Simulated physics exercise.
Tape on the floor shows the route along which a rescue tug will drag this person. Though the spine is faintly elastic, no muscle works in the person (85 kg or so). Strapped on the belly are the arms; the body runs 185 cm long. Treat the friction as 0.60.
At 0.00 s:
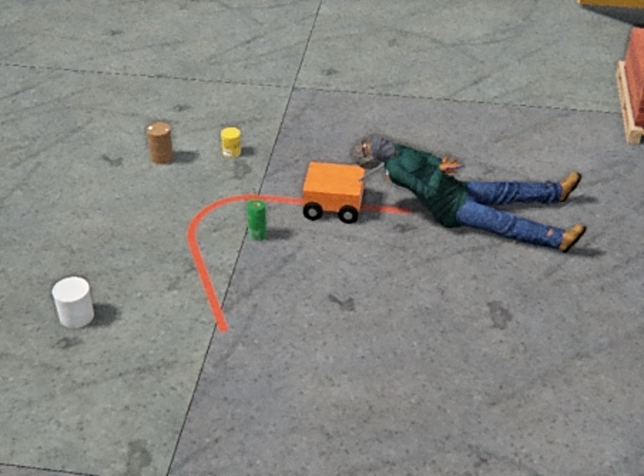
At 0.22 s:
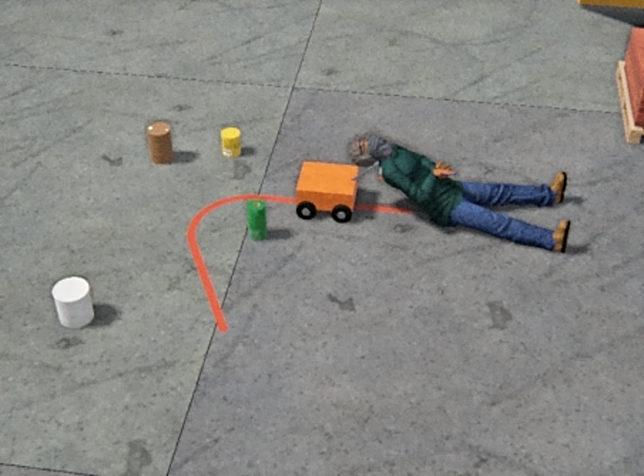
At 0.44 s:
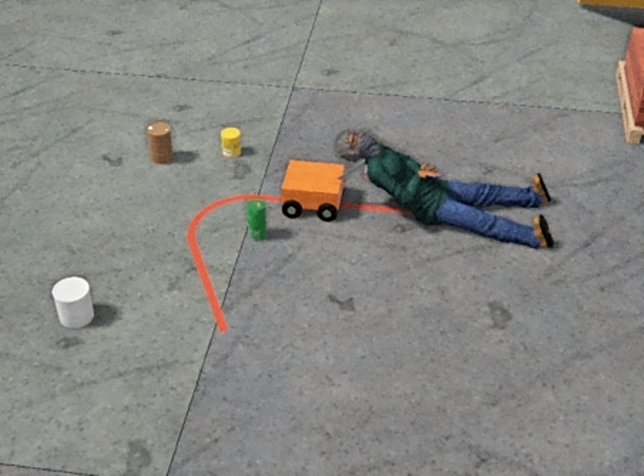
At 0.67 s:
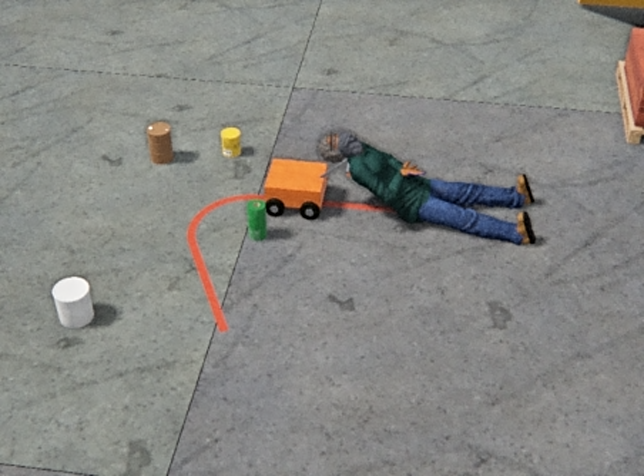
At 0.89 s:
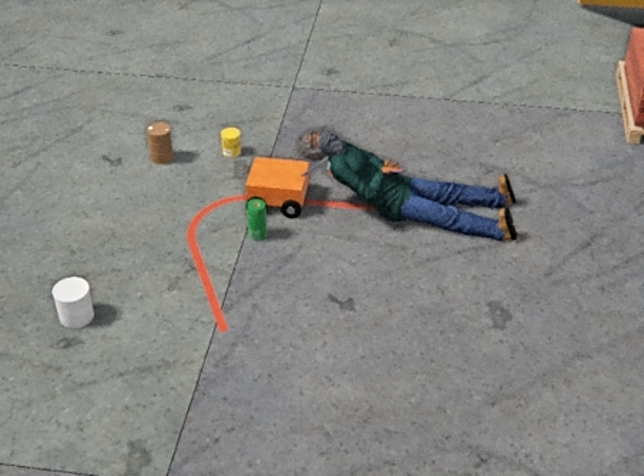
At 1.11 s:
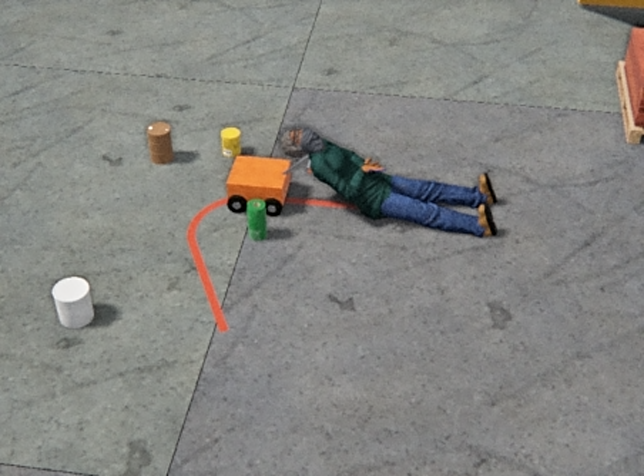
An orange wheeled cart creeps leftward along a curved red line, drawing a limp person in a green top and blue jeans headfirst behind it across a grey concrete floor seen from above. A green post stands beside the line, with brown and yellow containers beyond and a white one lower left. The legs trail straight as the cart passes behind the post, the camera still.
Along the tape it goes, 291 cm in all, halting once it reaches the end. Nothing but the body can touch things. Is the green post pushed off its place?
Yes.
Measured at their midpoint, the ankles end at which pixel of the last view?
Estimated spot: About (267, 213).
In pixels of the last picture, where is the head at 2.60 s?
It sits near (176, 164), give or take.
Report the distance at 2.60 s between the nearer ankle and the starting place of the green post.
Distance: Approx. 90 cm.
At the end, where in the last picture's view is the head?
Near (222, 279).
After 2.00 s the green post is where it stood, near (257, 220) in the last picture's view; the brown bin where it stood; the nearer ankle is 115 cm from that spot.
After 2.60 s the green post is where it stood, near (257, 220) in the last picture's view; the nearer ankle is 86 cm from that spot.
After 3.30 s the green post is where it stood, near (257, 220) in the last picture's view; the nearer ankle is 67 cm from that spot.
After 3.90 s the green post is 18 cm from where it stood, near (259, 235) in the last picture's view; the nearer ankle is 53 cm from that spot.
By 4.7 s, green post gets knocked; yellow can stays put; brown bin stays put; white bucket stays put.
